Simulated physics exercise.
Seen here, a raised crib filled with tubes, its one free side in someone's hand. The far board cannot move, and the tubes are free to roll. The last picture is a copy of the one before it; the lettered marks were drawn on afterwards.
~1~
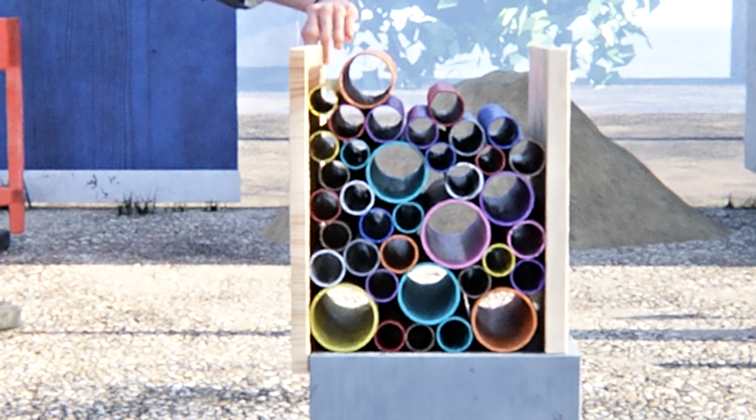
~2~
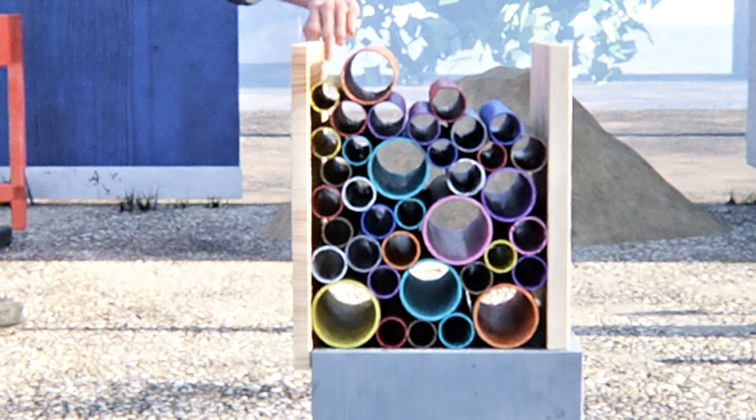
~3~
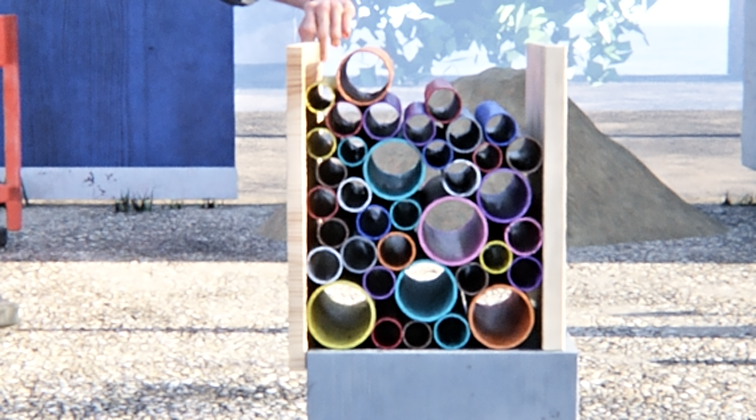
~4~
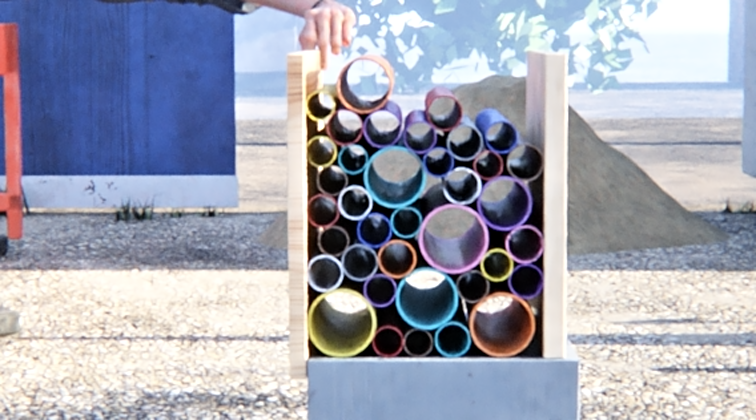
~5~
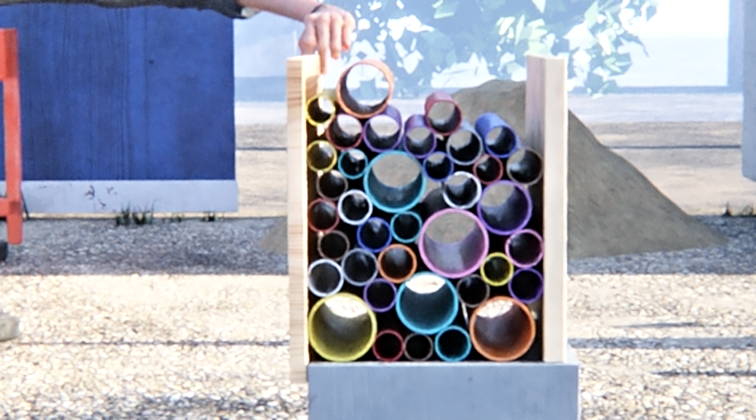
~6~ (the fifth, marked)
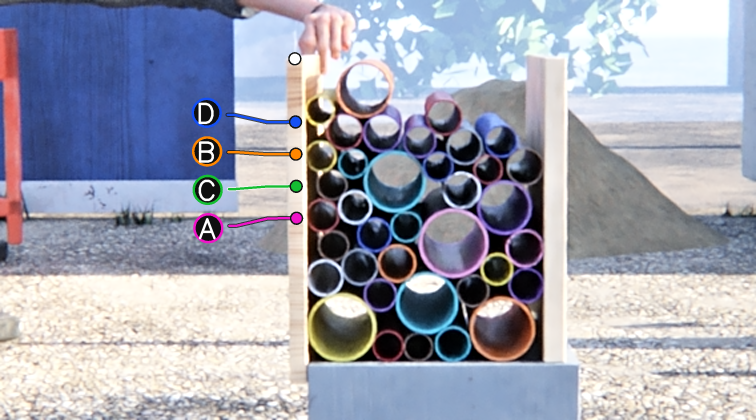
Colourful tubes stay almost still between two upright boards while a hand grips the left one.
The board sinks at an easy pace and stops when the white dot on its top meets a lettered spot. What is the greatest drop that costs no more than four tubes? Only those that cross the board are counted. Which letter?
The last mark within the limit is C.
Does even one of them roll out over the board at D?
No.
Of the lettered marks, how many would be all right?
Three of the four.
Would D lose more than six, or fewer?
It loses fewer than six.
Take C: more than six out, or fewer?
At C, fewer than six.
On the marked copy, A at (296, 218); B at (296, 154); C at (296, 186); D at (295, 122); the white dot at (294, 59).
Taking C. A third of the way, top of the board (305, 125).
Two thirds of the way, top of the board (306, 186).
When it is over, top of the board (306, 186), four out over the board.
As for the rest, A more than four out over the board; B one out over the board; D none out over the board.
